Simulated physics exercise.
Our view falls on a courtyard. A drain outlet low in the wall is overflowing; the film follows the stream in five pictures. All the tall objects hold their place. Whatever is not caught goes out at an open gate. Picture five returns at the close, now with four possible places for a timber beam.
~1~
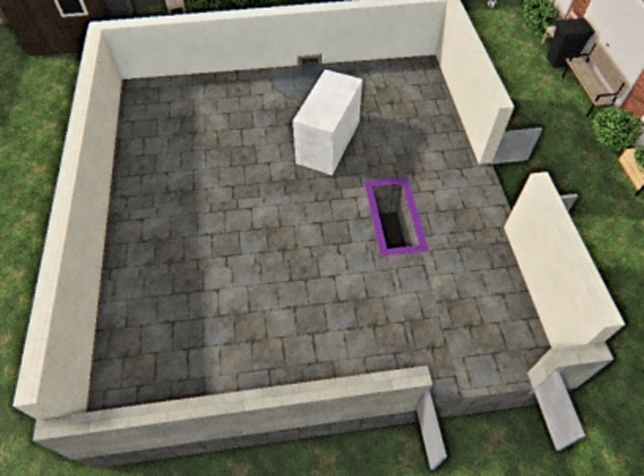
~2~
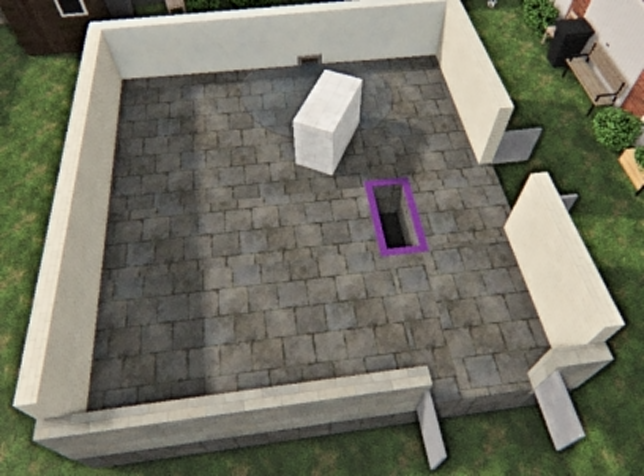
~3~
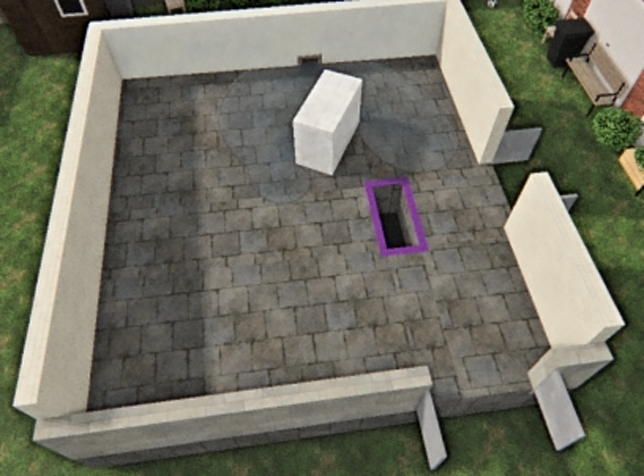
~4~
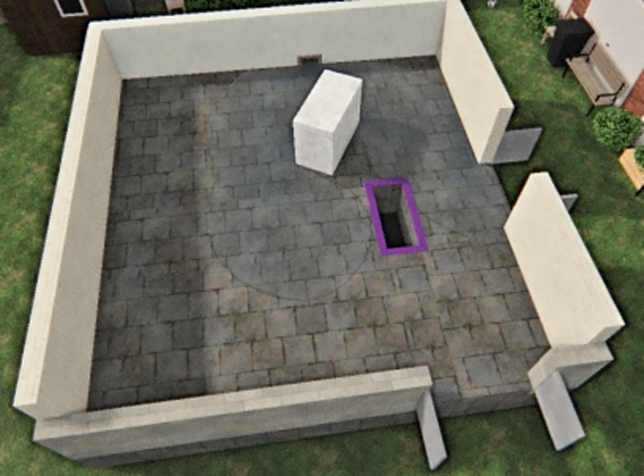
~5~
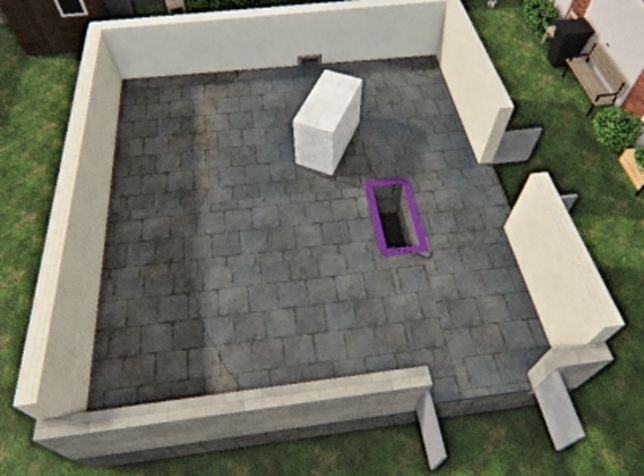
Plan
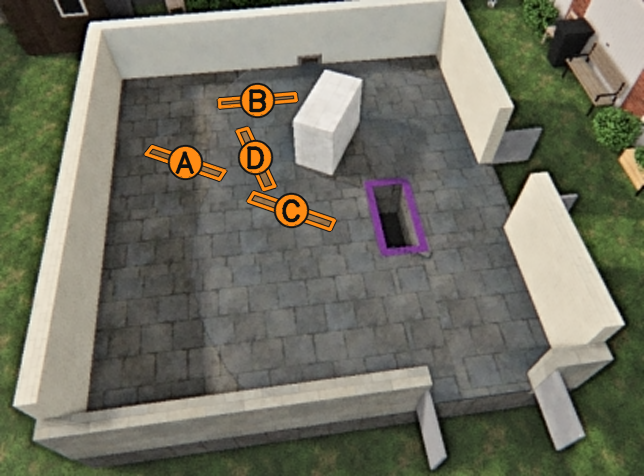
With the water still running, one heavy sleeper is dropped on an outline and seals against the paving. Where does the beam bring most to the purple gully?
The best place is C.
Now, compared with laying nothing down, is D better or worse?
It is better.
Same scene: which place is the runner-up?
It is D.
In orange, A from (149, 150) to (222, 175); B from (219, 103) to (295, 97); C from (251, 196) to (332, 224); D from (242, 129) to (269, 187).
With A, about 6 % of the stream goes into the purple gully, about 94 % out by the gates.
With B, about 5 % of the stream goes into the purple gully, about 95 % out by the gates.
With C, about 32 % of the stream goes into the purple gully, about 68 % out by the gates.
With D, about 13 % of the stream goes into the purple gully, about 87 % out by the gates.
